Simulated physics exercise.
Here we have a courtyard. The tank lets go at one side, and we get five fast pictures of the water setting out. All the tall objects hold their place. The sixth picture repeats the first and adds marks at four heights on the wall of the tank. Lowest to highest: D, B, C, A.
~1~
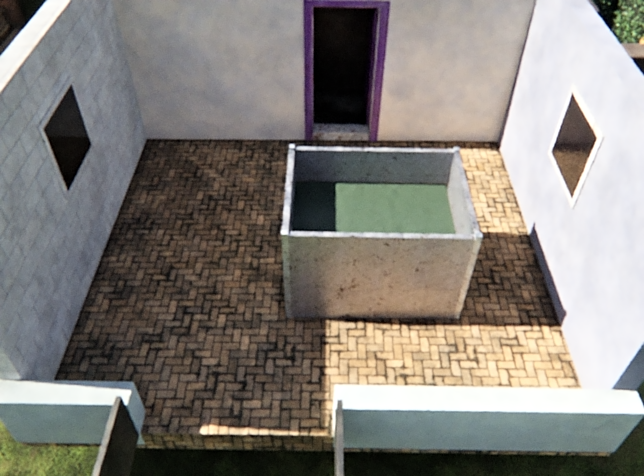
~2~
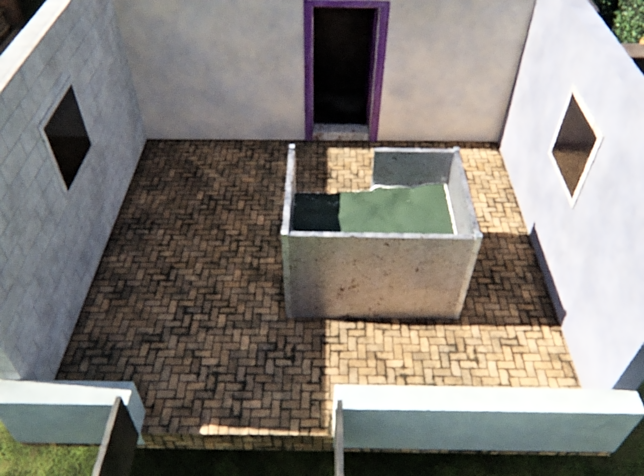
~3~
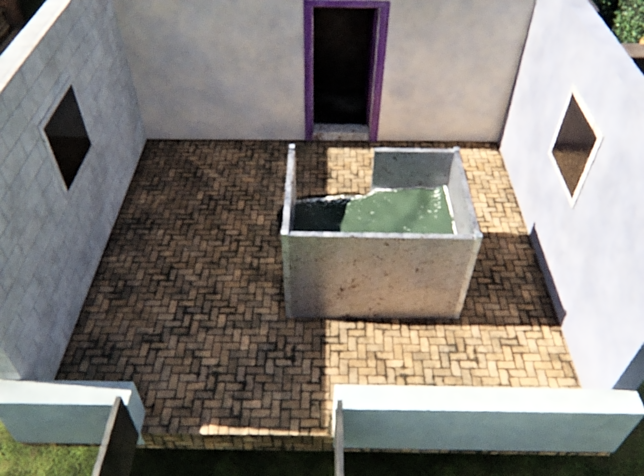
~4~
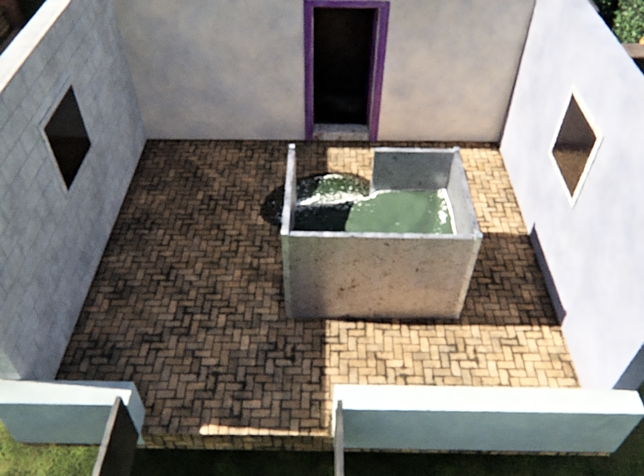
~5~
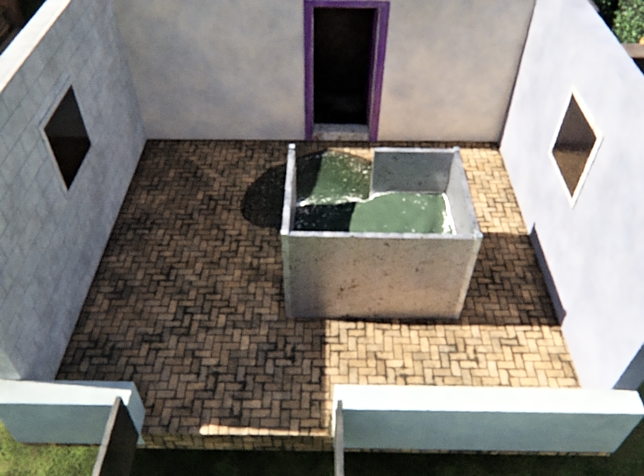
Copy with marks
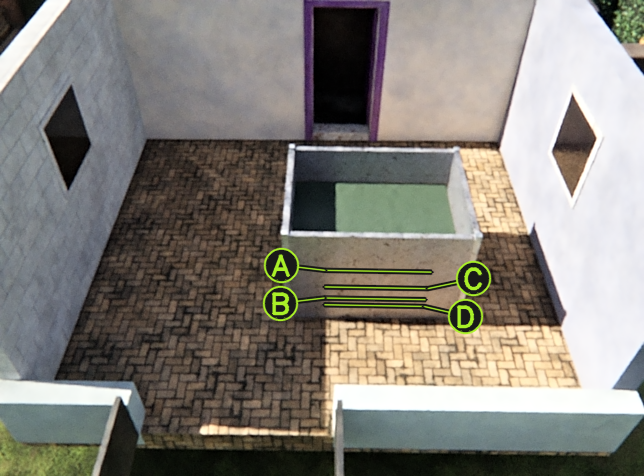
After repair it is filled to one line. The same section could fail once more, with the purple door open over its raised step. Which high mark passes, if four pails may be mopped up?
Mark B just does it.
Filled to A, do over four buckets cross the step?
Yes.
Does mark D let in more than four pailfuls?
No.
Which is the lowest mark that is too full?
It is C.
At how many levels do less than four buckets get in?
Two of the four.
On the marked copy, A at (378, 271); B at (374, 298); C at (376, 287); D at (374, 305); from the bottom up D, B, C, A.
Choosing A, dozens of bucketfuls pour in.
Choosing B, a bucket or two gets in.
Choosing C, about 10 bucketfuls get in.
Choosing D, nothing gets over.
